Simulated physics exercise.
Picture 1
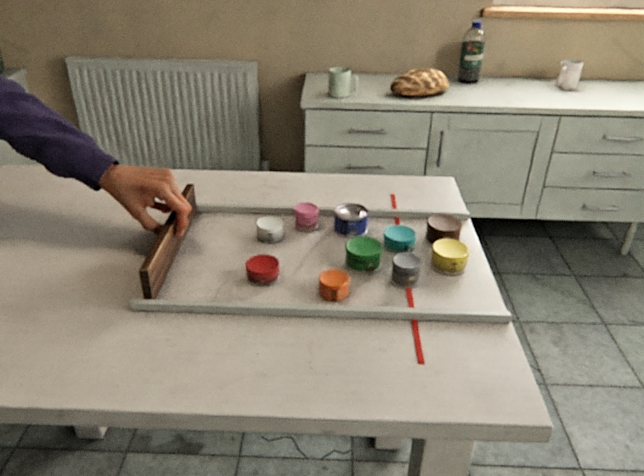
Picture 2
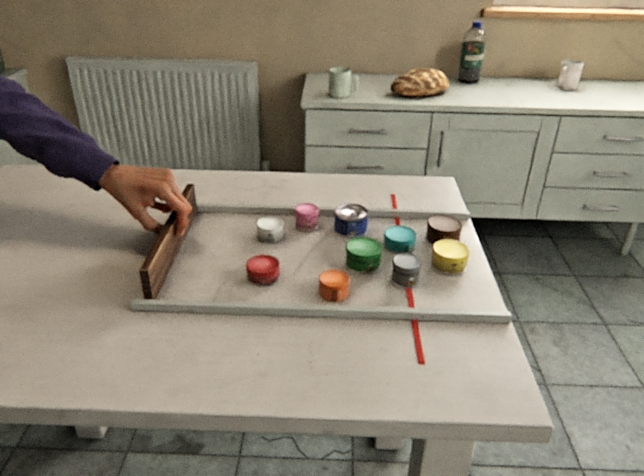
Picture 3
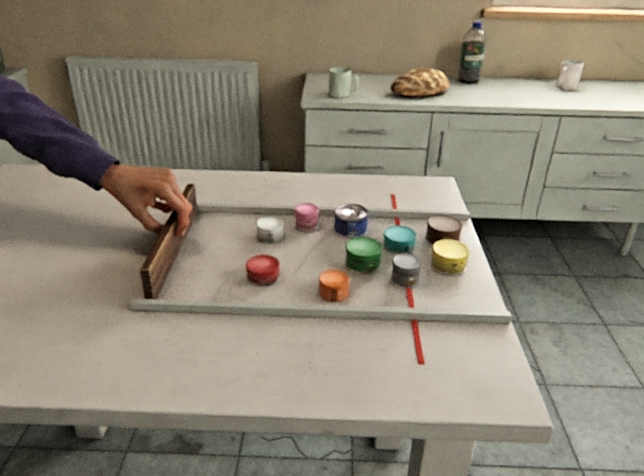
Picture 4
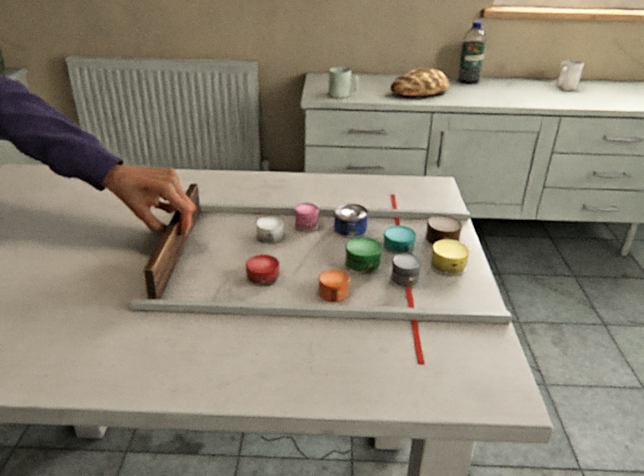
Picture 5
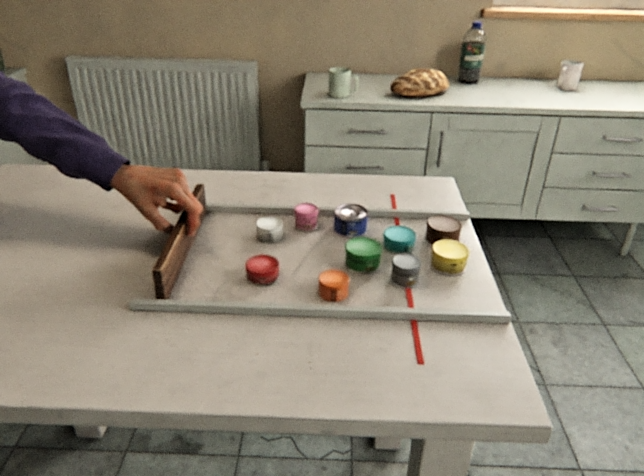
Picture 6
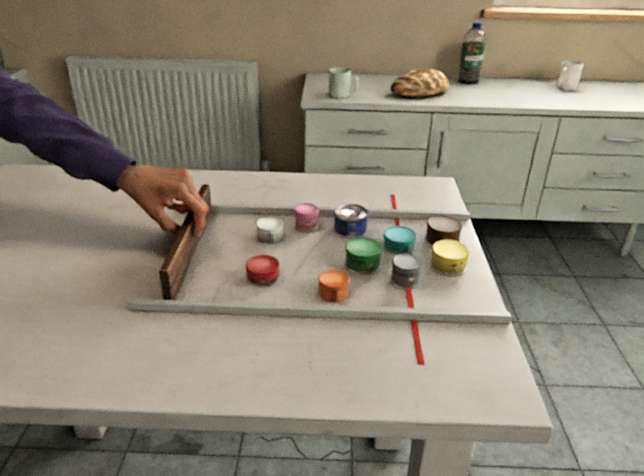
A hand in a purple sleeve holds a dark wooden board upright at the left of a pale table, seen from slightly above in a tiled room with a radiator and cabinet behind. Between two rails sit small round tubs, red, white, pink, orange, blue, green, turquoise, grey, brown and yellow, near red tape. The board slides slightly right while the tubs and camera stay still.
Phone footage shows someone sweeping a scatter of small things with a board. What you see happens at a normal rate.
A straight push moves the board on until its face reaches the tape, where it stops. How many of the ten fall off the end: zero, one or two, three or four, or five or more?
Most likely none of them will slide off.
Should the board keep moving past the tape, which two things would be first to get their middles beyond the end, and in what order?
The order is the brown tub, then the yellow tin.
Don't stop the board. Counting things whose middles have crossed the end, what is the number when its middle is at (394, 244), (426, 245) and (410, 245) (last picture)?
0, 1 and 0.
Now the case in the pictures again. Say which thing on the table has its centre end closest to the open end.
I reckon it's the brown tub.
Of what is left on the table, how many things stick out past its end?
1 of them.
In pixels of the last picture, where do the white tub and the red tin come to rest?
For the white tub it's (414, 235), and for the red tin it's (424, 275).
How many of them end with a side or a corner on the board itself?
Tally at the end: 5.
Soon after, none off yet; brown tub at rest near (444, 231); yellow tin at rest near (450, 258); turquoise tin at rest near (400, 240).
In the end, the number that fall off is zero.
